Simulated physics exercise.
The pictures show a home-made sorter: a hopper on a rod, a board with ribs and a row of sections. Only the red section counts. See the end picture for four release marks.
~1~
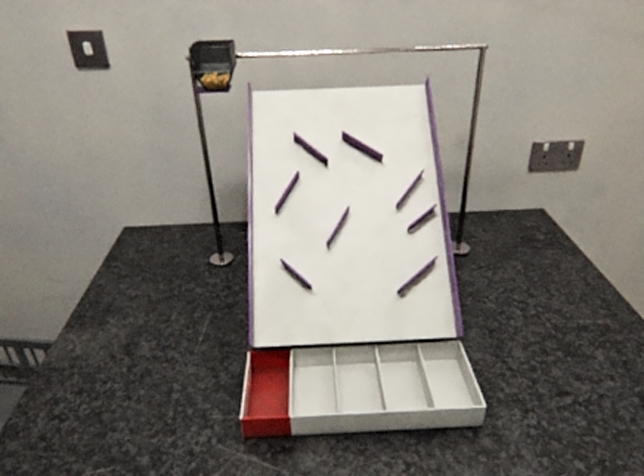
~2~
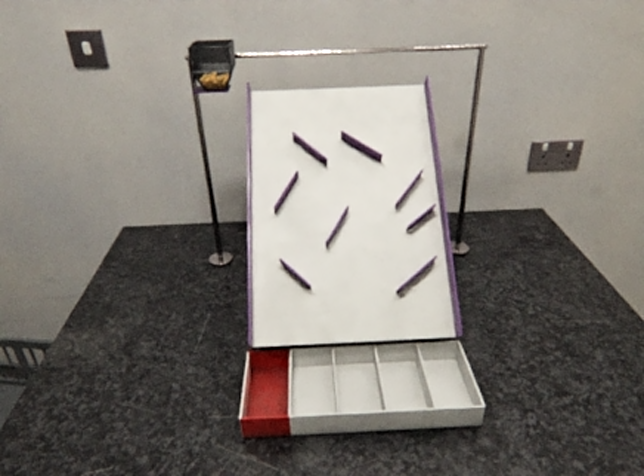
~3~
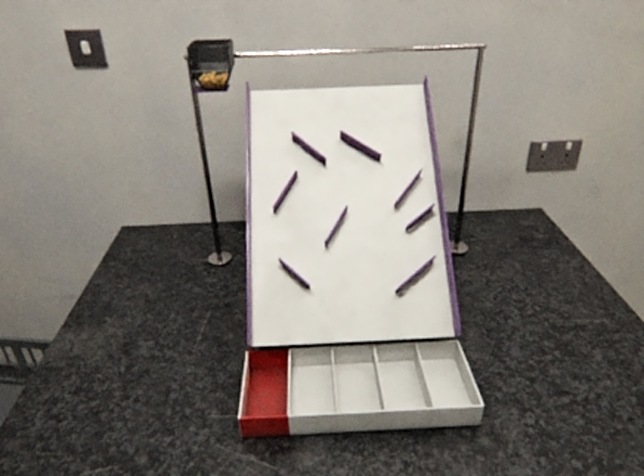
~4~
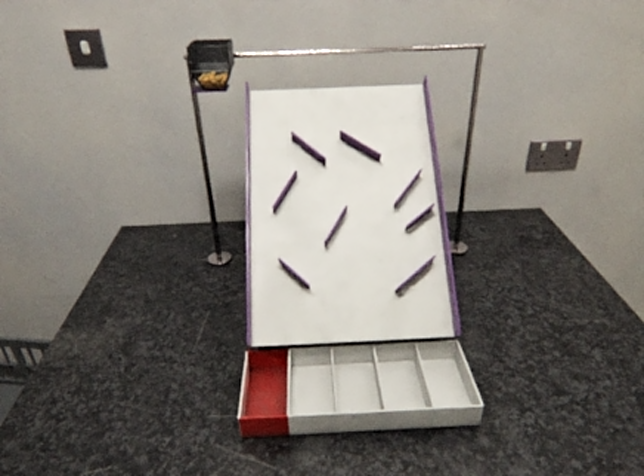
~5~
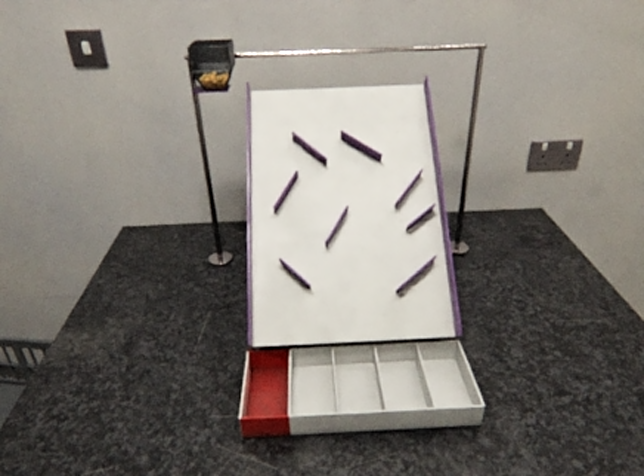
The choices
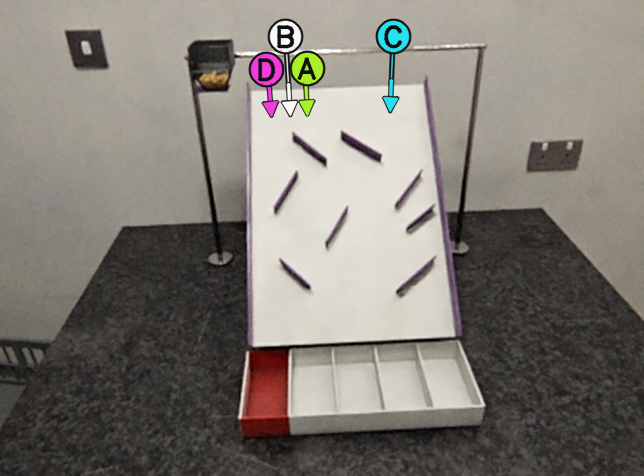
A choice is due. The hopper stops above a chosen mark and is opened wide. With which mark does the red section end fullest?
It is D.
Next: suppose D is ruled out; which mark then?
That is mark B.
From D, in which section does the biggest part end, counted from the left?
The first.
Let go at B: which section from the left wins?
It is the first one.
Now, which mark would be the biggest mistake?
It is C.
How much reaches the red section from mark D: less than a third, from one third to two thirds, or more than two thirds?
It is more than two thirds.
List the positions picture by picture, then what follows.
Hopper at (217, 80), dried chickpeas, door shut, in the first picture.
Ribs (293, 132) to (327, 159), (341, 131) to (383, 155), (274, 208) to (297, 171), in the second picture.
Ribs (396, 202) to (422, 169), (326, 242) to (347, 205), (408, 225) to (435, 204), in the third picture.
Ribs (279, 258) to (309, 285), (397, 289) to (435, 256), in the fourth picture.
Red section at (266, 425), number 1 of 5 from the left, in the fifth picture.
On the marked copy, mark A meets the board at (307, 110); mark B meets the board at (290, 110); mark C meets the board at (390, 106); mark D meets the board at (271, 111).
For mark A, a small part in the red section, most in other sections, a stray few outside the box.
For mark B, about half in the red section, about a third in other sections, a small part outside the box.
For mark C, none in the red section, most in other sections, a small part outside the box.
For mark D, most in the red section, a small part in other sections, a small part outside the box.
